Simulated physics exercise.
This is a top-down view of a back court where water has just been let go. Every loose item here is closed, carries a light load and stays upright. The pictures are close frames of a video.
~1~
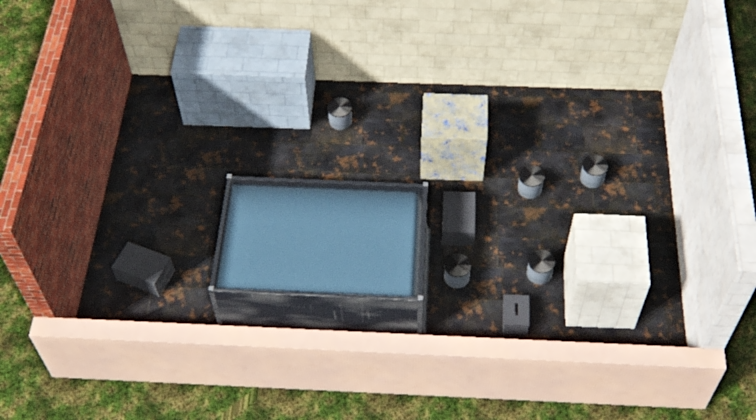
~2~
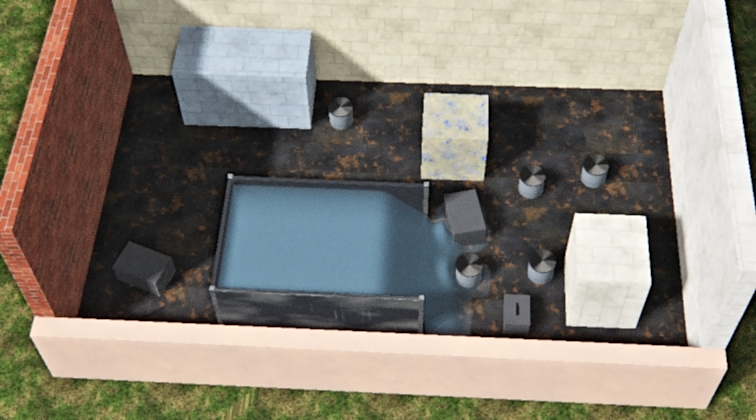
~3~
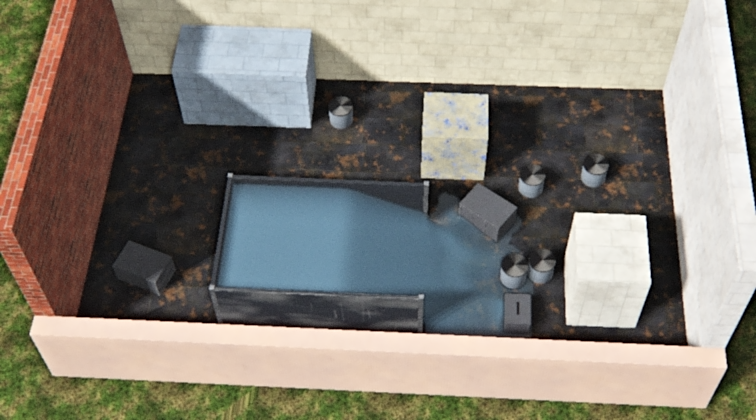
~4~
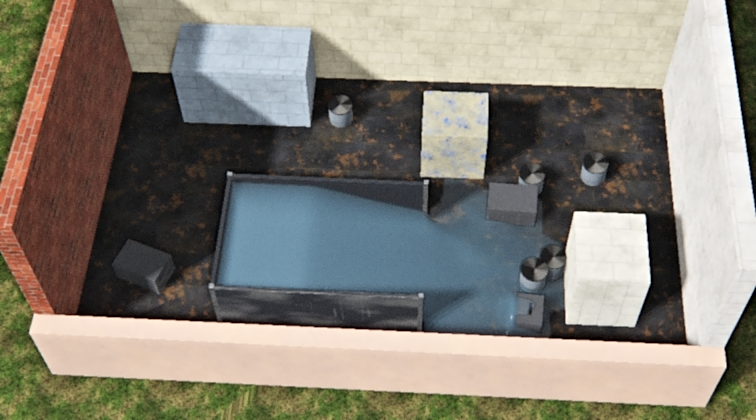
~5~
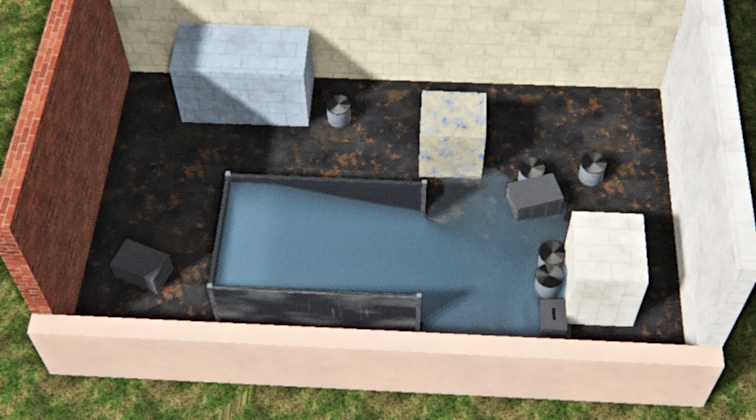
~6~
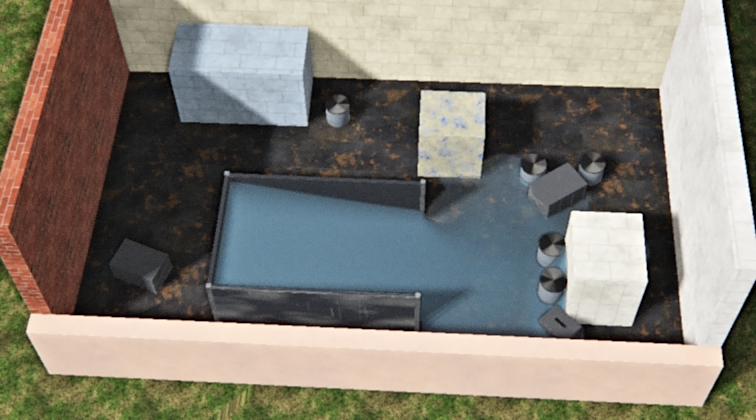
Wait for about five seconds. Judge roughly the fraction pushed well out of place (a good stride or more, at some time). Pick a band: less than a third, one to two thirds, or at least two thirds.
The fraction is at least two thirds of them.
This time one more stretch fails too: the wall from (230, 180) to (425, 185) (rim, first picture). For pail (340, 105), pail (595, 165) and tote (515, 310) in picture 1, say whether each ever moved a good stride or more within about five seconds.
In the order asked: Goes the distance, then goes the distance, then never gets that far.
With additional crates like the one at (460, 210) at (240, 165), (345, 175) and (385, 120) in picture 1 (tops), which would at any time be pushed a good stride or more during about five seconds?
So, in order, the copies go a long way, nowhere much, a long way.
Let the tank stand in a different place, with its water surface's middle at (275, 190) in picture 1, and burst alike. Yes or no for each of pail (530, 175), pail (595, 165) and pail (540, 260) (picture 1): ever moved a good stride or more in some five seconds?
In order: Went well off, went well off, went well off.
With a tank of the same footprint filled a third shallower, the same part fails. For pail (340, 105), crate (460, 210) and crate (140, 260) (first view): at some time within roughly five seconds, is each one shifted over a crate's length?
First one missed the mark, second one cleared the mark, third one missed the mark.
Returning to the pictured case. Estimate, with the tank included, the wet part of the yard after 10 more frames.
My answer would be close to 50 per cent.
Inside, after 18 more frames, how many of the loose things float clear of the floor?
6 in total.
A moment on, 5 of 8 are well off their spots; 2 afloat.
Next, 6 of 8 are well off their spots; 5 afloat.
Later, 6 of 8 are well off their spots; 6 afloat.
In the end, 7 of 8 are well off their spots, and 7 have been at some point; 7 afloat.
